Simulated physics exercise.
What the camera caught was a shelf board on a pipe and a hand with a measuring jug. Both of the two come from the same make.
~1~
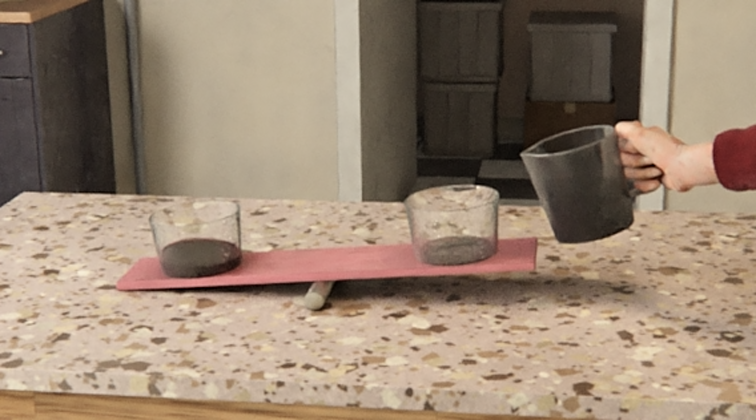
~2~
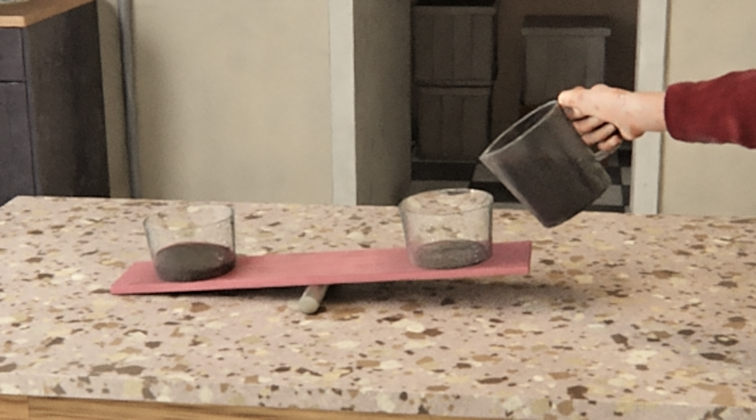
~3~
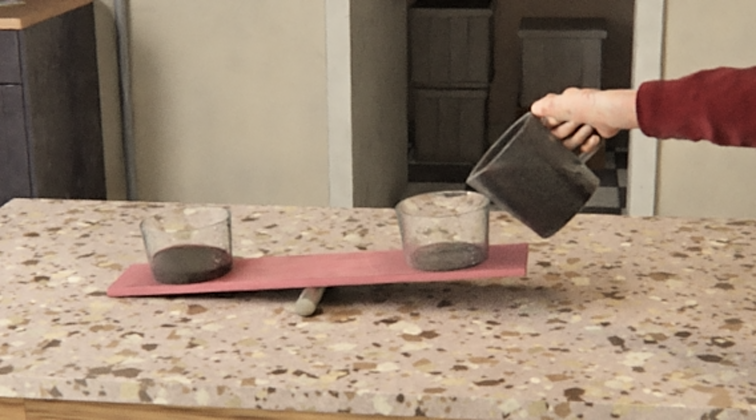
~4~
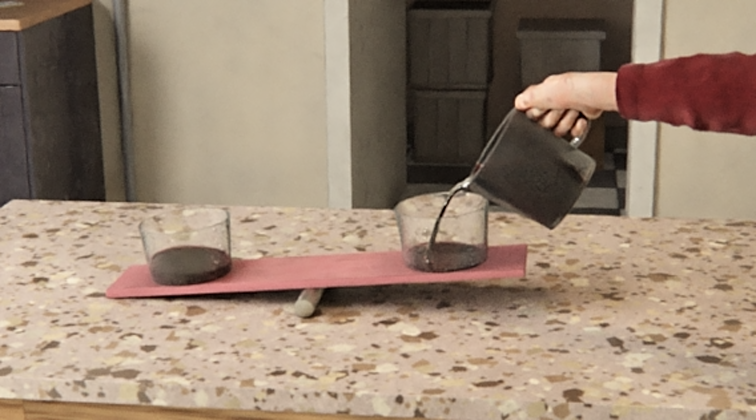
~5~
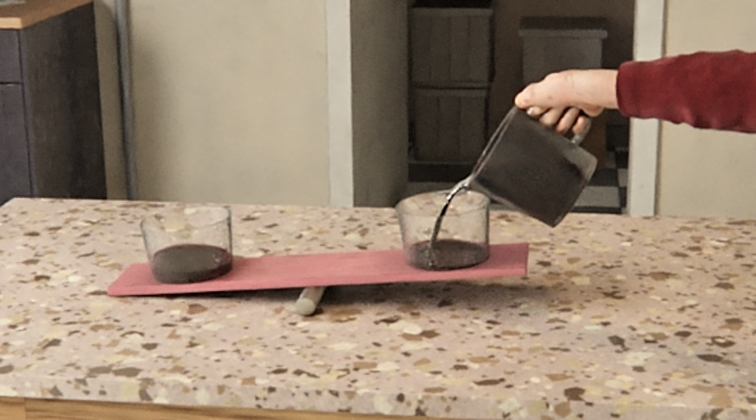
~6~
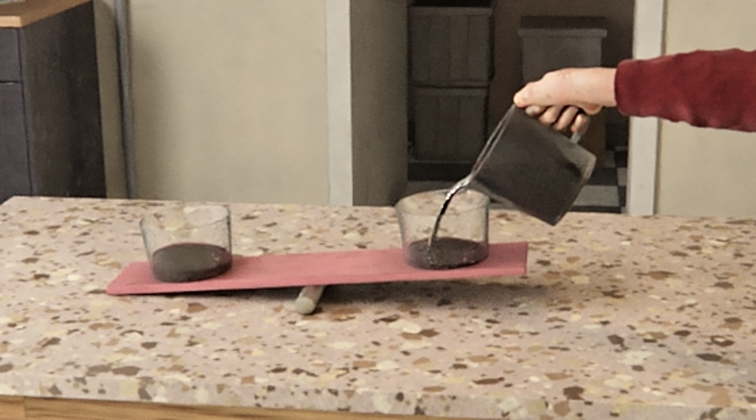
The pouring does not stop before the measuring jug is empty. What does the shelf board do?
In the end the shelf board tips the other way.
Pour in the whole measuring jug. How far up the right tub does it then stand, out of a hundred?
Around 60 in a hundred.
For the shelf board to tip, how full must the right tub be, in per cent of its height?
Result: Some 20 per cent.
A moment on, the right tub is about a third full; the shelf board has swung over, and that end is down.
Further on, the right tub is about half full; the shelf board has swung over, and that end is down.
When it is over, the right tub is about two thirds full; the shelf board has swung over, and that end is down.
